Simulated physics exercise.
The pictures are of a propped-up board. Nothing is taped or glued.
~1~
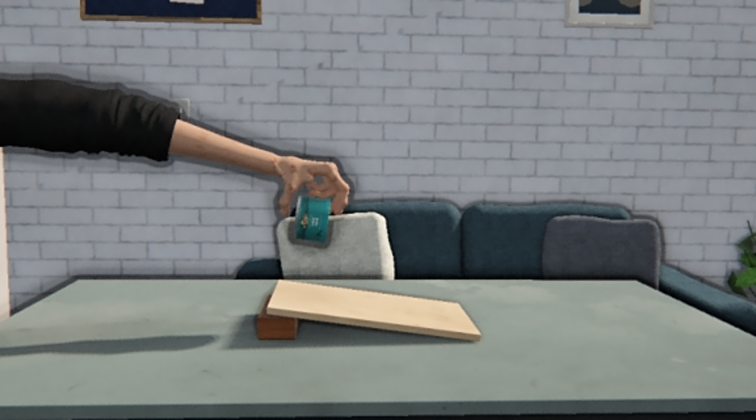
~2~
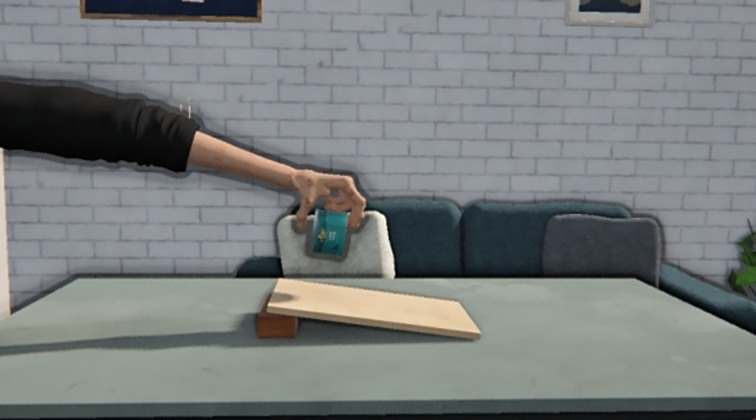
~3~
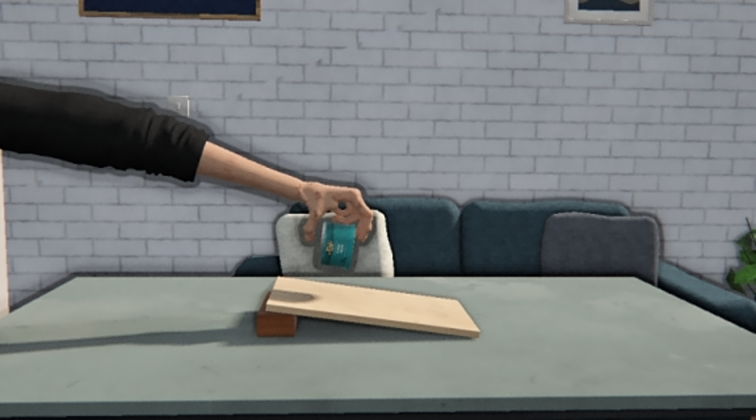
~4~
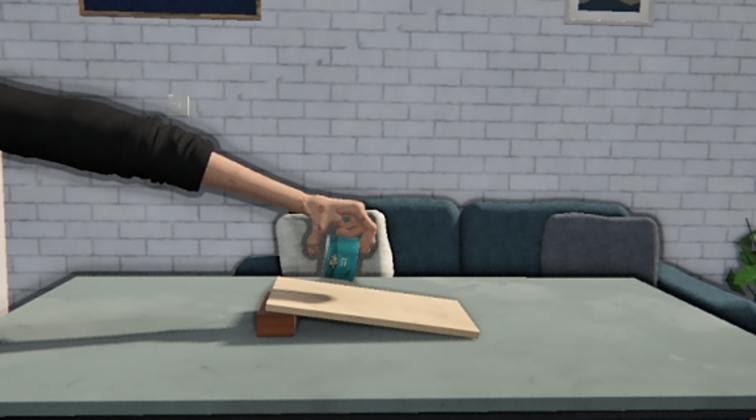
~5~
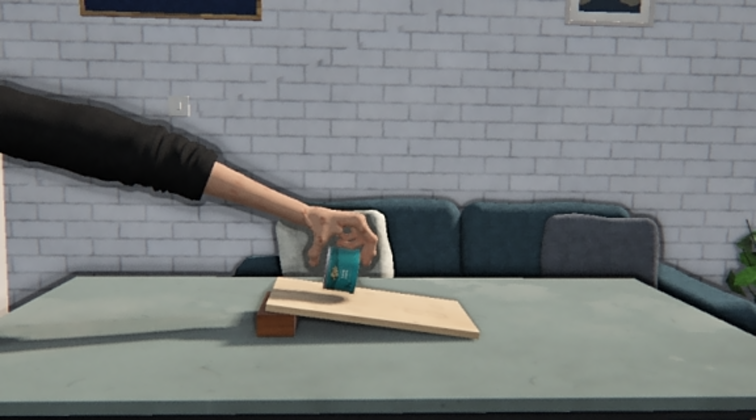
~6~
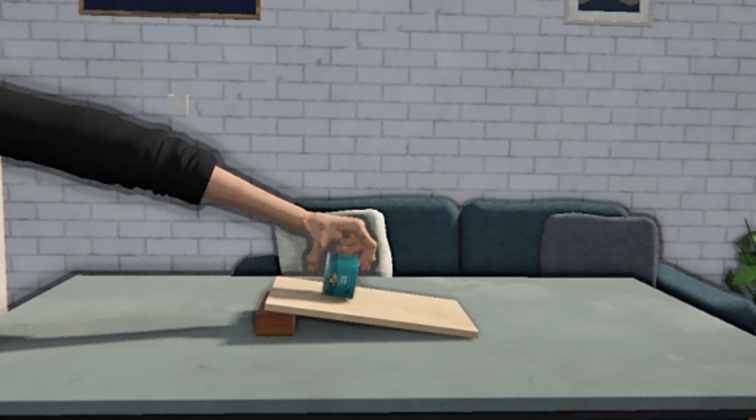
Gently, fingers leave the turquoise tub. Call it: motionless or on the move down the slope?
Motionless.
Then, 0.20 s after the last picture, nothing has stirred.
Then, 0.40 s after the last picture, turquoise tub resting near (340, 276).
At rest, it is in place. Seen from the same camera at the end, turquoise tub near (340, 276). The turquoise tub remains at rest.
